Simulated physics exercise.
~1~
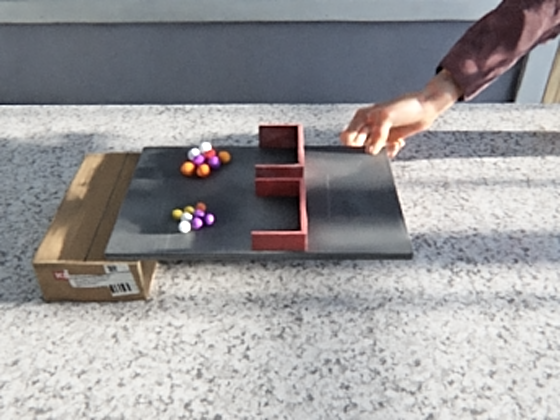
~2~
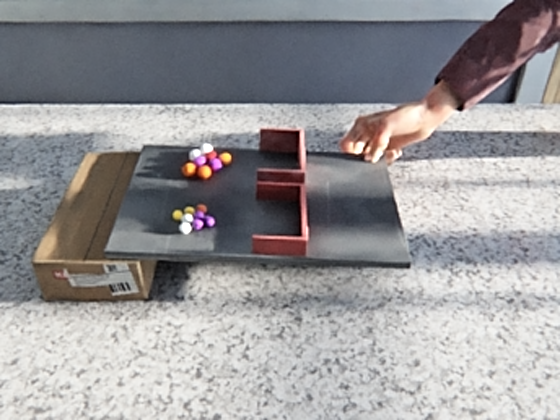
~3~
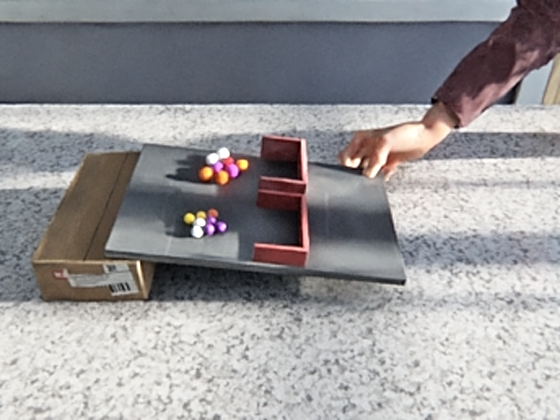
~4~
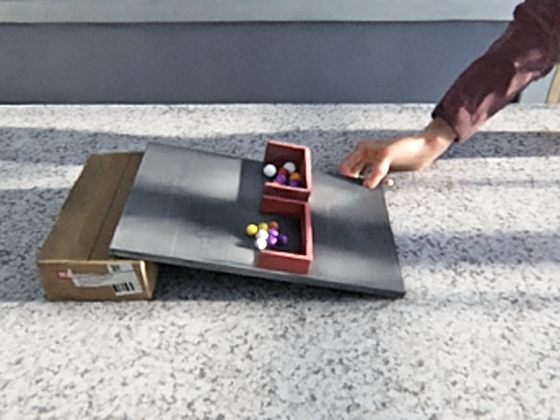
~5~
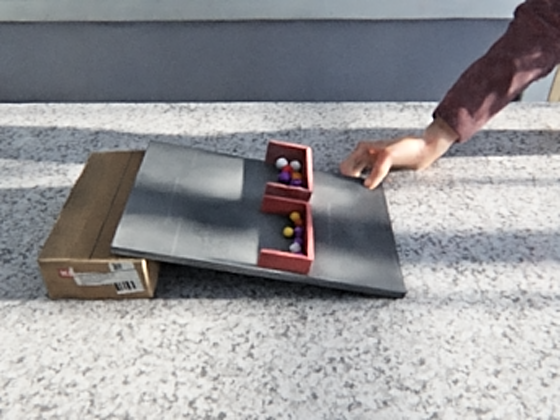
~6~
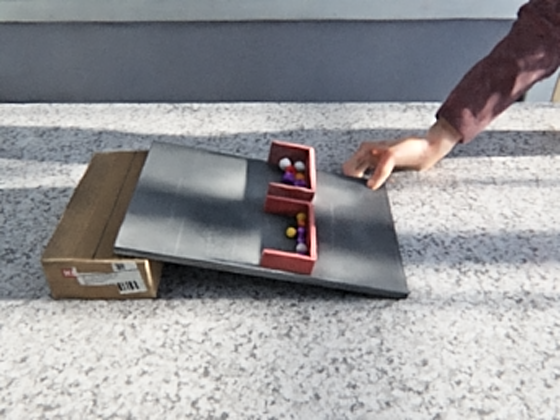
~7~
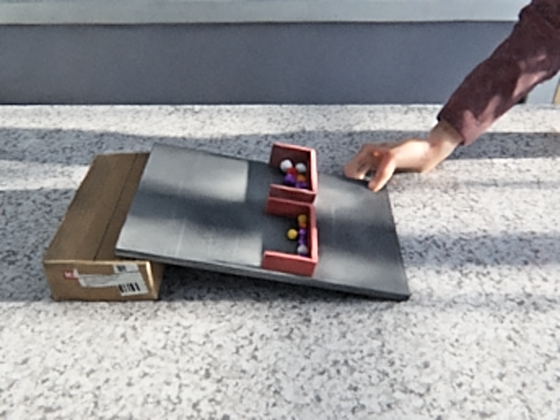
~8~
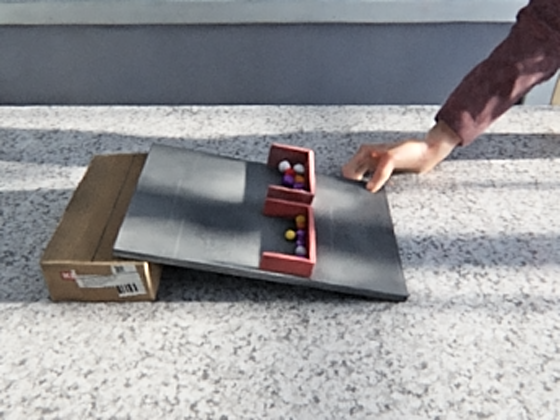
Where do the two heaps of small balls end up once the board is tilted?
Both heaps are stopped by the red fences on the board, the front one by the front fence and the back one by the back fence.
A hand lowers the board's right end, and two heaps of balls roll into red fences.
